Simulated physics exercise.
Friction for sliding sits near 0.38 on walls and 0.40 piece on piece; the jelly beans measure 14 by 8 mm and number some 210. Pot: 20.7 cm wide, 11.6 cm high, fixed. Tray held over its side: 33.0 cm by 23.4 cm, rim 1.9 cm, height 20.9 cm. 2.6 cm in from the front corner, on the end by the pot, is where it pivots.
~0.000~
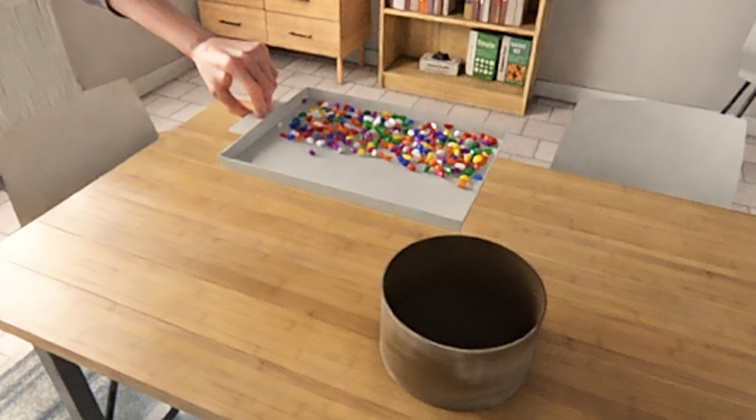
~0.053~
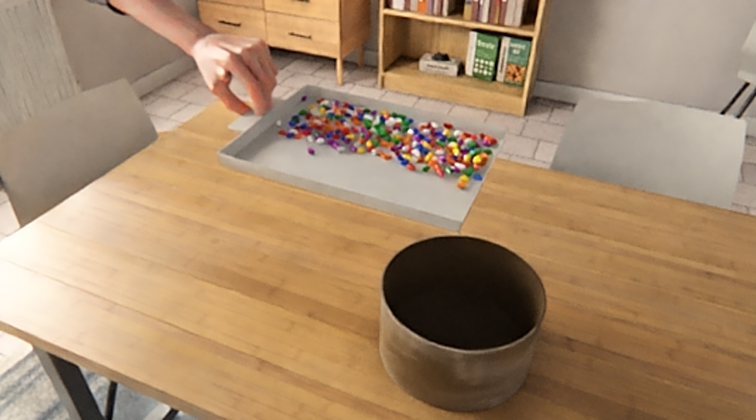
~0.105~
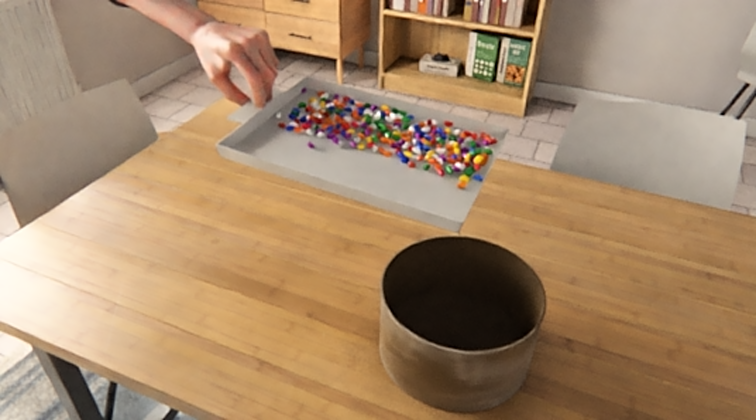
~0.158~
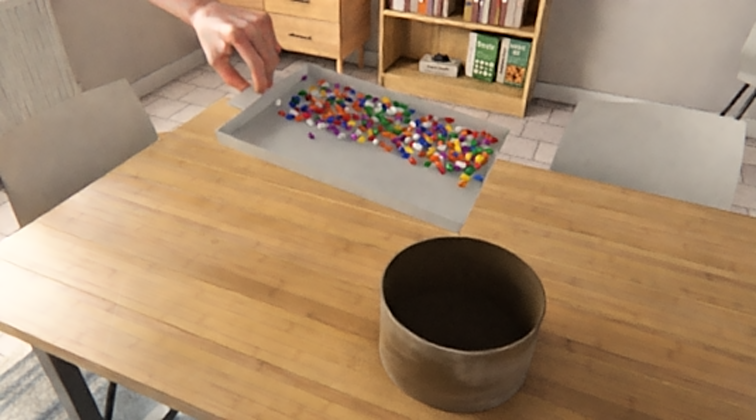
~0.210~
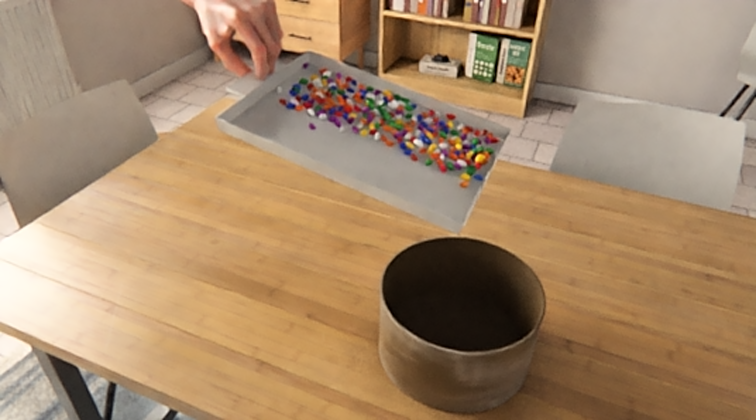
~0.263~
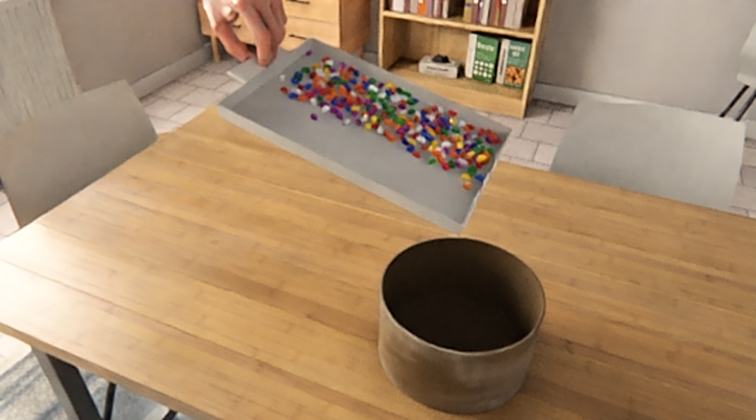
On a wooden table in a room with chairs and a bookshelf, a hand grips the left end of a gray tray of colorful jelly beans behind a round metal pot. The hand raises that end, slowly and then faster, tilting the tray down toward the pot while the beans stay clustered.
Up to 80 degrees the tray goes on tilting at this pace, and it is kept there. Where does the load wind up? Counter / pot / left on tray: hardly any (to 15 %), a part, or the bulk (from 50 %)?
Counter = a part, pot = a part, tray = a part.
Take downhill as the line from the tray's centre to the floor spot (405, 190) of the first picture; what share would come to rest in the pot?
The share would be about 95 percent.
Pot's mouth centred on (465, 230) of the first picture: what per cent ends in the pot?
Close to 35 in a hundred.
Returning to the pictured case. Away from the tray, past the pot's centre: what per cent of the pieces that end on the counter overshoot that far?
It comes to near 80 percent.
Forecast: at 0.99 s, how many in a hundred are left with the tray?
Some 70 per cent of the load.
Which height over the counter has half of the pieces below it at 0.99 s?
Roughly 24 cm above the counter.
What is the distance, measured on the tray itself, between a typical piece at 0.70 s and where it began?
Displacement on the tray: About 9 cm.
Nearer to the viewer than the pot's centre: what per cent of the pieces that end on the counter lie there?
Some 10 per cent.
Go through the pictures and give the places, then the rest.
In the first picture, tray tilt 0 degrees, front corners at (221, 155) and (460, 218); middle of the pieces at (389, 139); pot at (463, 286).
In the second picture, tray tilt 1 degrees, front corners at (220, 152) and (460, 219); middle of the pieces at (388, 139).
In the third picture, tray tilt 3 degrees, front corners at (220, 144) and (461, 220), lowest corner right front; middle of the pieces at (389, 135).
In the fourth picture, tray tilt 7 degrees, front corners at (219, 130) and (461, 221), lowest corner right front; middle of the pieces at (390, 129).
In the fifth picture, tray tilt 11 degrees, front corners at (219, 117) and (462, 222), lowest corner right front; middle of the pieces at (392, 123).
In the sixth picture, tray tilt 15 degrees, front corners at (220, 103) and (463, 223), lowest corner right front; middle of the pieces at (395, 117); pot at (462, 289). Its pace works out near 70 degrees a second.
After 0.70 s, tilt 46 degrees; the tray holds 100 %, the pot 0 %.
After 0.99 s, tilt 67 degrees; the tray holds 70 %, the pot 5 %.
After 1.38 s, tilt 80 degrees; the tray holds 40 %, the pot 25 %.
At rest (2.7 s), counter 35 %, pot 30 %, tray 30 %.
